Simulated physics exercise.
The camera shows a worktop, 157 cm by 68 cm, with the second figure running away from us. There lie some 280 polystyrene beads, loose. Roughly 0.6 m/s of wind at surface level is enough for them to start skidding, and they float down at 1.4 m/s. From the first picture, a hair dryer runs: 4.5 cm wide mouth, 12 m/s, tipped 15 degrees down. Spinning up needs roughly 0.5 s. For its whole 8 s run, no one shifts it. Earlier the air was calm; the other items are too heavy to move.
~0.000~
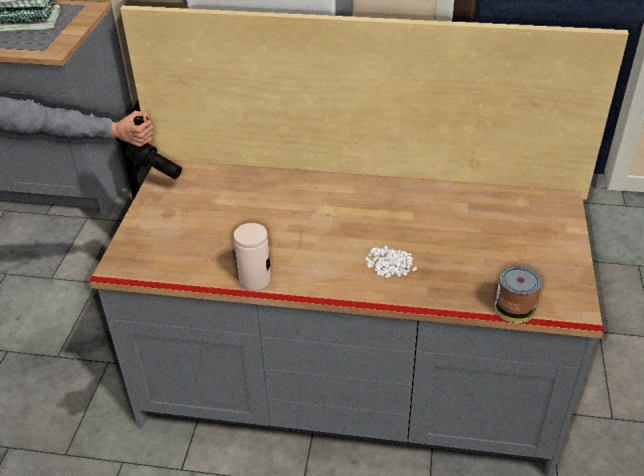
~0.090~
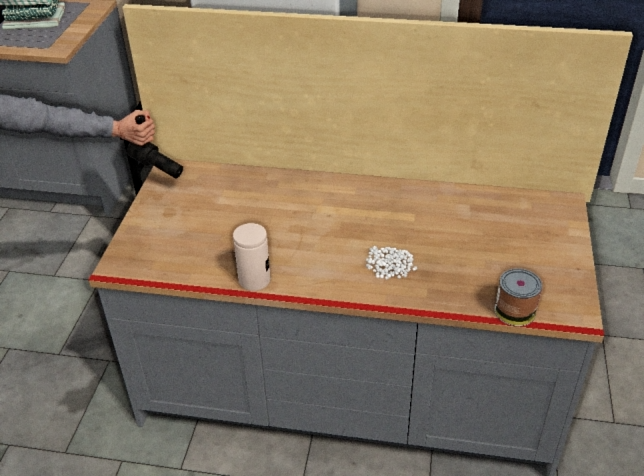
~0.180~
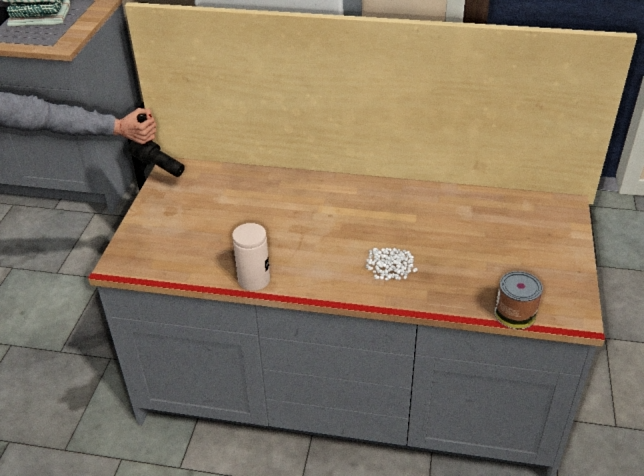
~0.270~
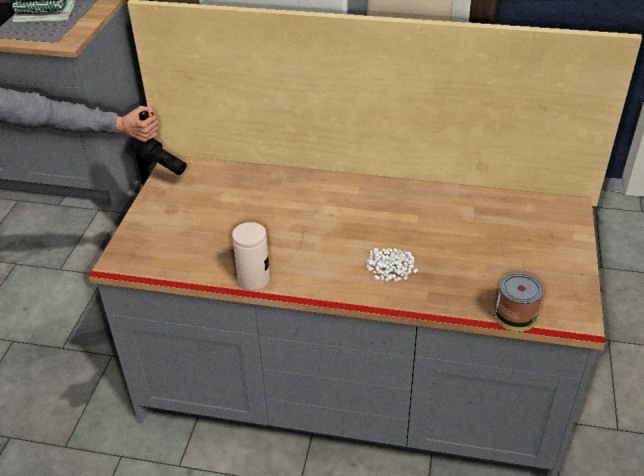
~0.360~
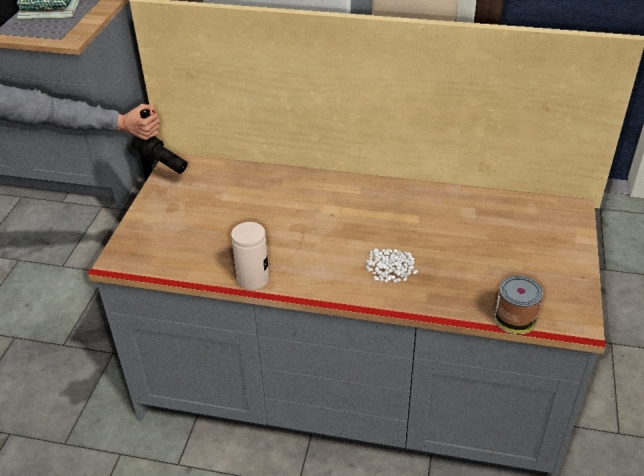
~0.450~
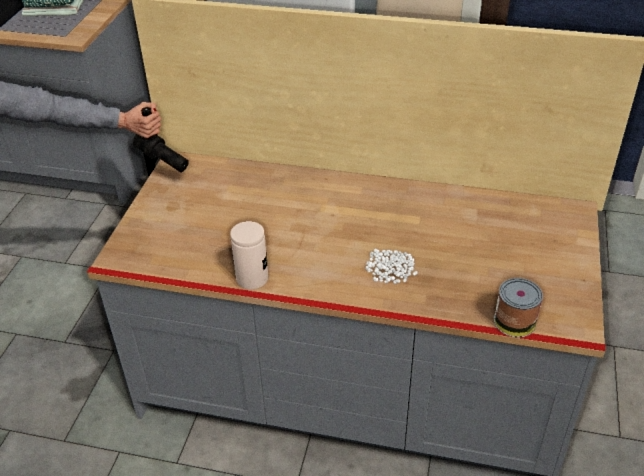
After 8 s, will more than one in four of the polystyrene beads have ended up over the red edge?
Beyond one in four.
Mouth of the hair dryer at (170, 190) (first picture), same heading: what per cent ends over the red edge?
It would be near 20 %.
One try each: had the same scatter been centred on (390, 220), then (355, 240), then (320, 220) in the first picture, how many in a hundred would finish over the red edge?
0 %, 15 %, 0 %.
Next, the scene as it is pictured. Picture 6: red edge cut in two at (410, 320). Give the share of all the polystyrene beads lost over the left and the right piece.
Estimate: Left ~ 0 %; right ~ 60 %.
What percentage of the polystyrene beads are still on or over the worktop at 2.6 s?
Roughly 0 per cent.
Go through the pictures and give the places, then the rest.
In the first picture, the middle of the polystyrene beads is near (392, 262), none has stirred yet and the mouth of the hair dryer is at (178, 173).
In the second picture, the middle of the polystyrene beads is near (392, 262), none has stirred yet and the red edge is centred on (334, 307).
In the third picture, the middle of the polystyrene beads is near (390, 262), none has stirred yet, the top of a tin is at (521, 286) and the top of a jar is at (249, 234).
In the fourth picture, the middle of the polystyrene beads is near (391, 262) and none has stirred yet.
In the fifth picture, the middle of the polystyrene beads is near (391, 263) and none has stirred yet.
In the sixth picture, the middle of the polystyrene beads is near (390, 264) and none has stirred yet.
After 1.6 s, 0 % are on the move or not yet settled, 58 % are over the red edge.
After 2.6 s, 0 % are on the move or not yet settled, 58 % are over the red edge.
After 4.4 s, 0 % are on the move or not yet settled, 58 % are over the red edge.
After 8.0 s, at the end, 58 % are over the red edge.
